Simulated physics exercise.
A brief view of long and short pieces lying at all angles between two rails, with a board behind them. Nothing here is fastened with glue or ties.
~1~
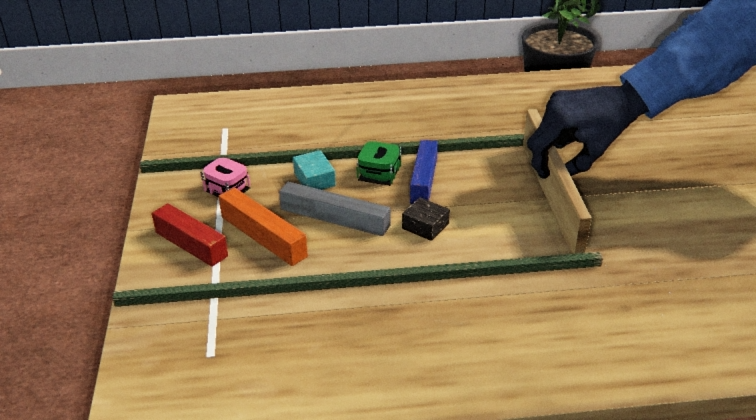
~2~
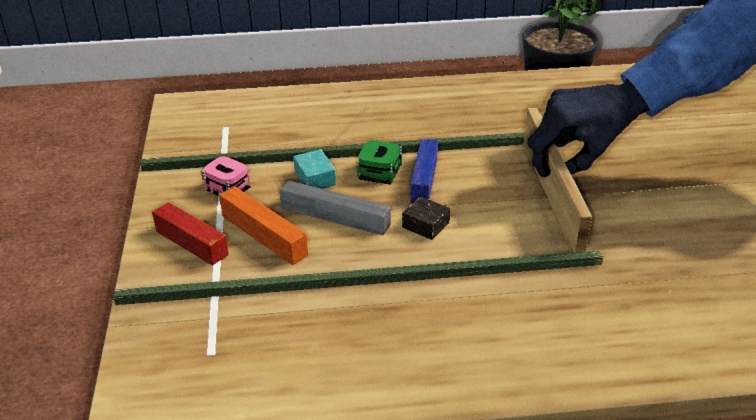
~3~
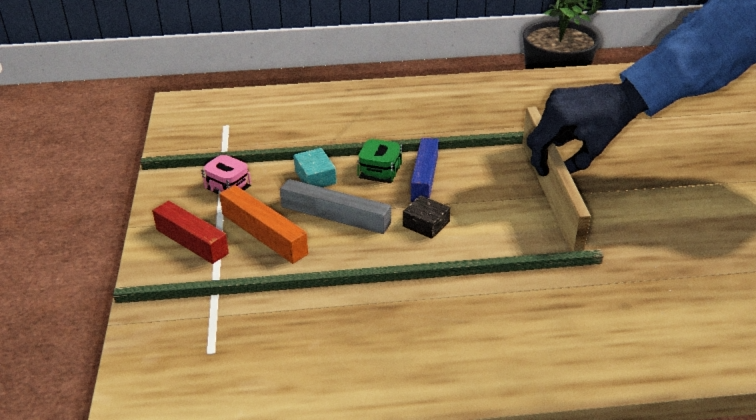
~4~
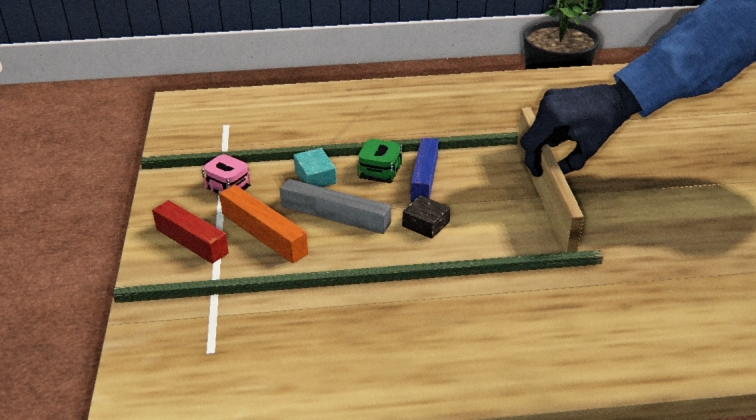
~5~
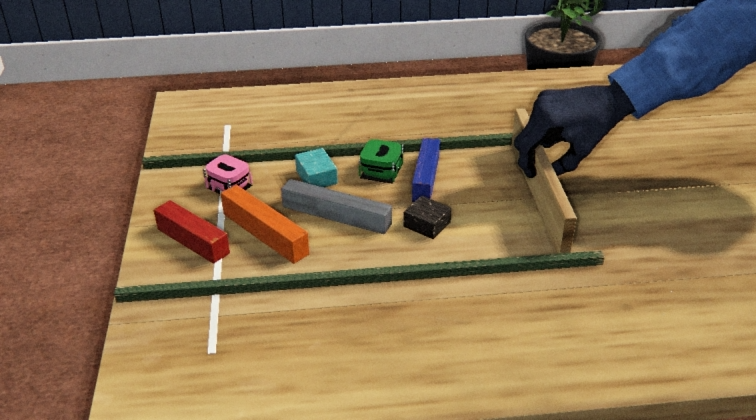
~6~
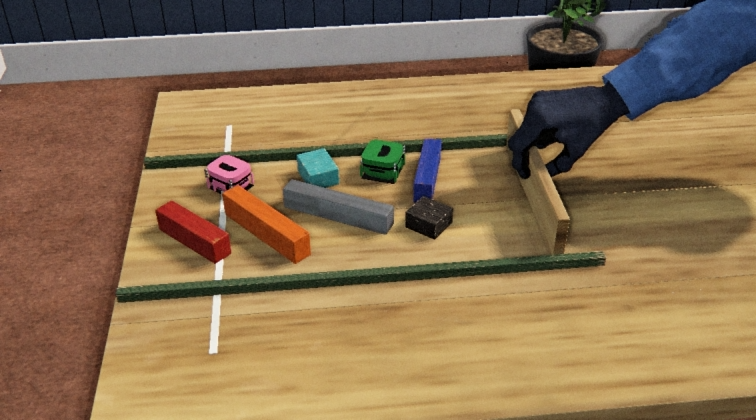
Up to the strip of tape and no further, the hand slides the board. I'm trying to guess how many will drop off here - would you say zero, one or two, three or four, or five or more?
Odds are the fallen group will hold just one or two.
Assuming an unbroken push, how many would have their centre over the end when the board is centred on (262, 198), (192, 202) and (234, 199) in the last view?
0; 5; 1.
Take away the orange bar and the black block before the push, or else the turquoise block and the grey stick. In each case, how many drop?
1, then 0.
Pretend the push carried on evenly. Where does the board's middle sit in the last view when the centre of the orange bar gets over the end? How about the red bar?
The orange bar gives roughly (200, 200), the red bar roughly (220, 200).
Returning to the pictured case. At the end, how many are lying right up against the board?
Number in contact with it: 2.
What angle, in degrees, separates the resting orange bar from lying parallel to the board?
Roughly 30 degrees.
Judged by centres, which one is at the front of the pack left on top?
The red bar finishes closest.
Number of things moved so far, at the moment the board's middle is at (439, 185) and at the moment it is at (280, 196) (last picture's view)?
2, then 8.
Early on, none off yet; red bar at rest near (193, 231); pink case at rest near (230, 177); orange bar at rest near (266, 223).
A while later, none off yet; red bar travelled a little near (165, 241); pink case travelled well along near (168, 173); orange bar travelled about its own width near (193, 242).
Finally, the number that fall off is one or two; lost, pink case.
